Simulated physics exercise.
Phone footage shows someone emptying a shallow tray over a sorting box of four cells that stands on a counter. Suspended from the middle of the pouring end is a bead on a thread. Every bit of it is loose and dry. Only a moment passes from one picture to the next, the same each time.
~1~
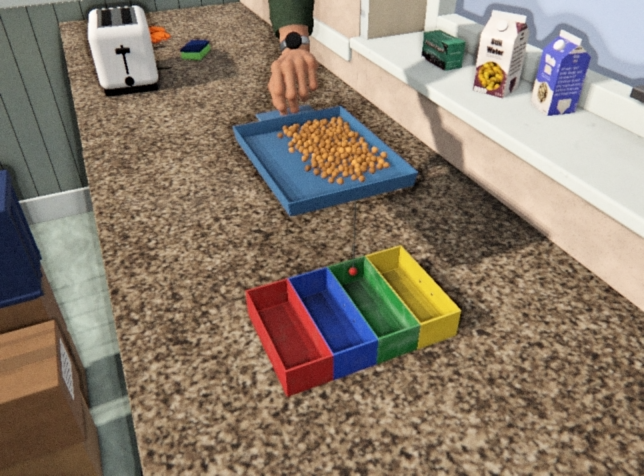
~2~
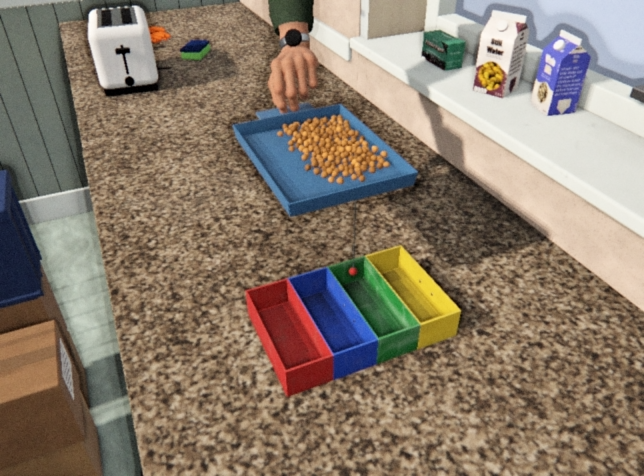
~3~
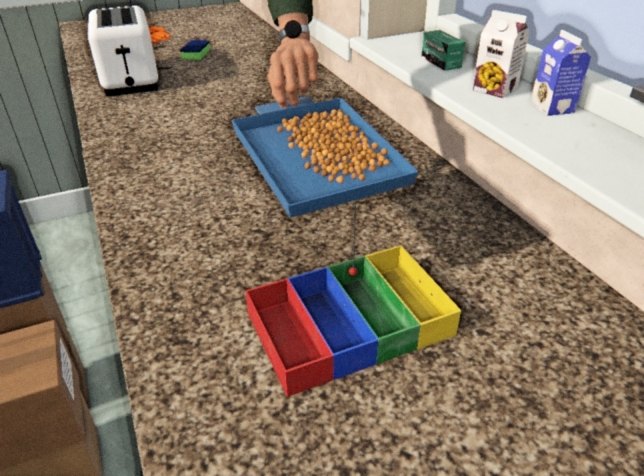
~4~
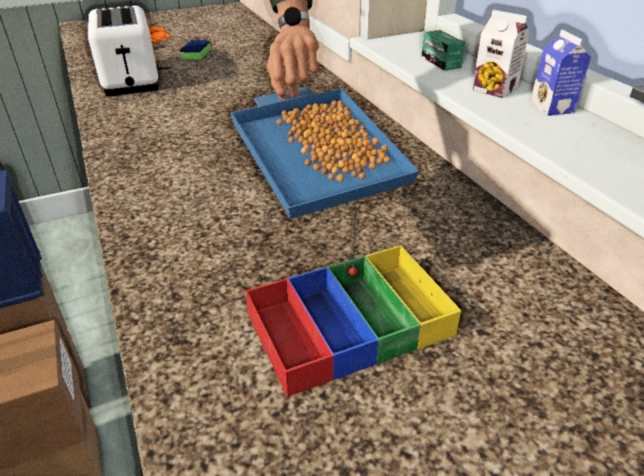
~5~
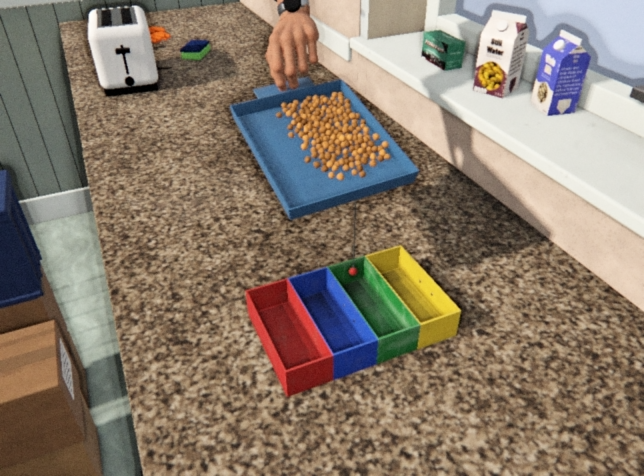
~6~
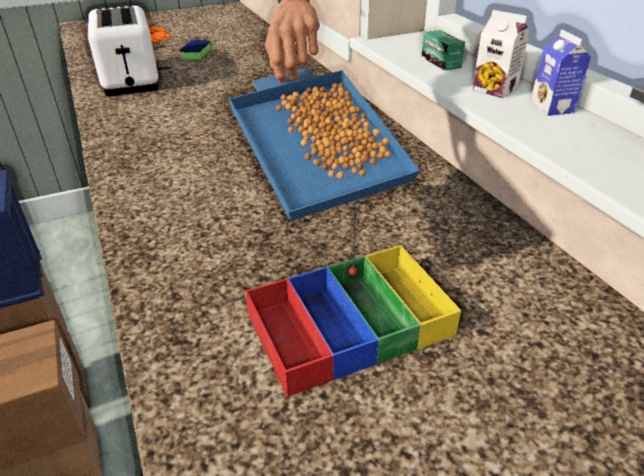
On a speckled kitchen counter, a hand gradually tilting a blue tray of roasted chickpeas behind a four-coloured sorting box.
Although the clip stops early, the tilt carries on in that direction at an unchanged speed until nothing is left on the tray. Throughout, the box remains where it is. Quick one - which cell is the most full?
The blue one is.
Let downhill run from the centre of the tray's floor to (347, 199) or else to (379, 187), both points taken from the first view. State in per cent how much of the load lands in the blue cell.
In order: About 20, then 0 percent.
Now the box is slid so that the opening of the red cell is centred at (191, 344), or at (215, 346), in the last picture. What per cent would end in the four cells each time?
70 %, 90 %.
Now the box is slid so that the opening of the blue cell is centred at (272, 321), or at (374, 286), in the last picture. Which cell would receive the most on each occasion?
Attempt 1 - the green cell; attempt 2 - the cell in red.
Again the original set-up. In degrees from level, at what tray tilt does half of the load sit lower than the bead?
About 115° of tilt.
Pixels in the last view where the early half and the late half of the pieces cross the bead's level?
Near (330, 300) and later near (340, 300).
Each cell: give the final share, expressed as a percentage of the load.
Red cell: Roughly 20; blue cell: Roughly 50; green cell: Roughly 20; yellow cell: Roughly 0.
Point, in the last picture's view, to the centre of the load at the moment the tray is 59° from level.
The middle of the load sits near (337, 168).
Soon, tray tipped steeply; nearly all on the tray; a stray few falling or outside the box.
A while on, tray tipped right over; nearly all on the tray; a stray few in the red cell; a stray few in the blue cell; a stray few falling or outside the box.
Towards the end, tray tipped past a quarter turn; about half in the blue cell; about a quarter in the green cell; about a quarter in the red cell; a stray few in the yellow cell; a stray few falling or outside the box.
Finally, tray tipped past a quarter turn; about half in the blue cell; about a quarter in the green cell; about a quarter in the red cell; a stray few in the yellow cell; a stray few outside the box.
